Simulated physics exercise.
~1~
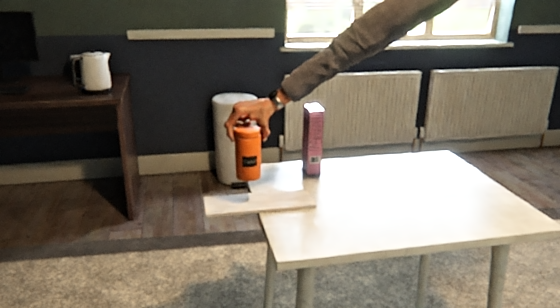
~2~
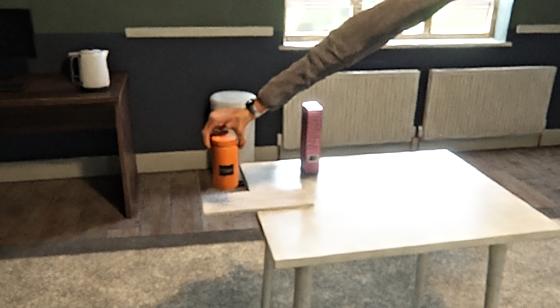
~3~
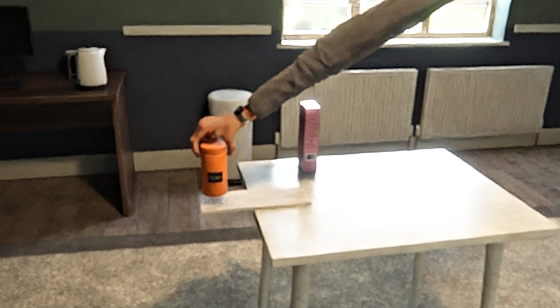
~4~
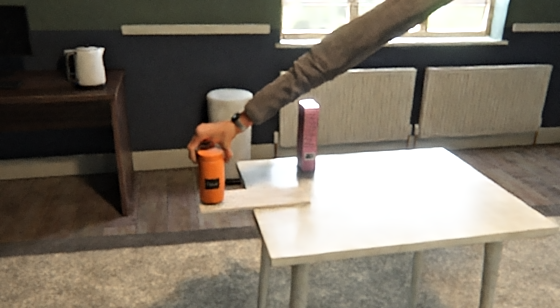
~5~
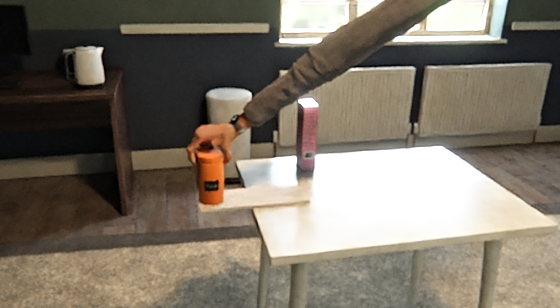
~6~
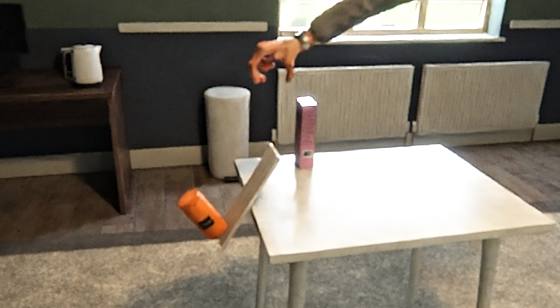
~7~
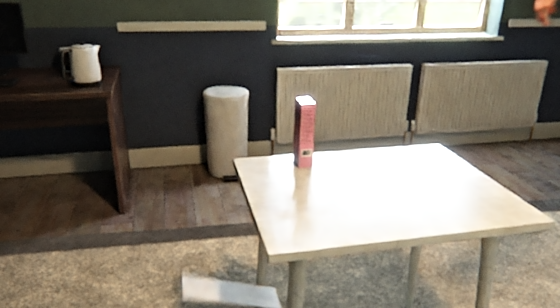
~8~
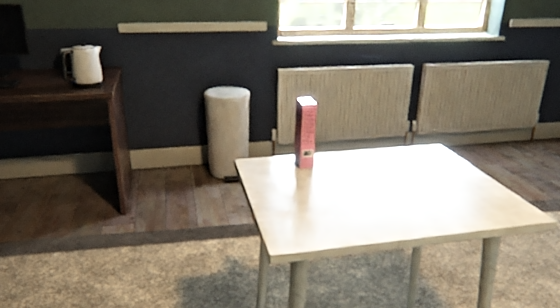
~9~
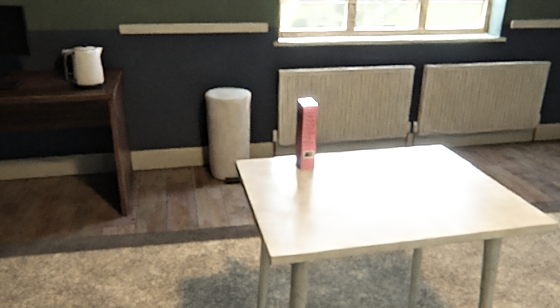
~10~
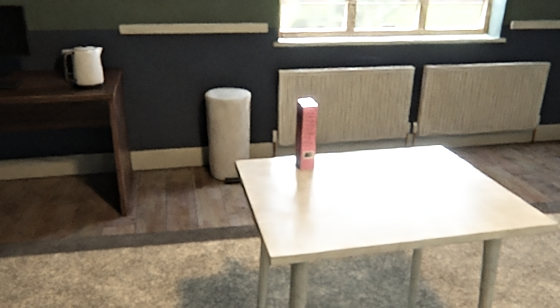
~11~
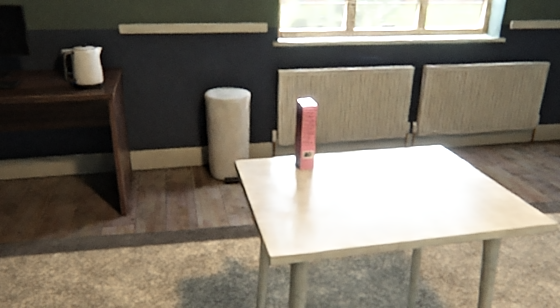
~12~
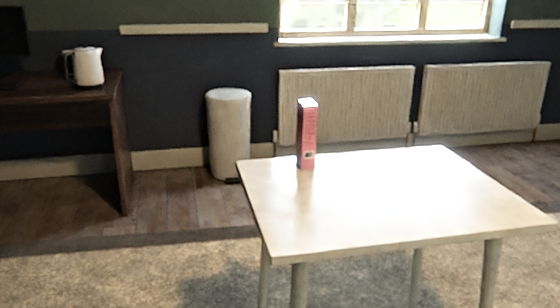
In the video, a hand lowers an orange jar onto the overhanging end of a white plank at a table's left edge, then lets go, and the plank tips and falls with the jar, leaving only the upright pink carton standing on the table.
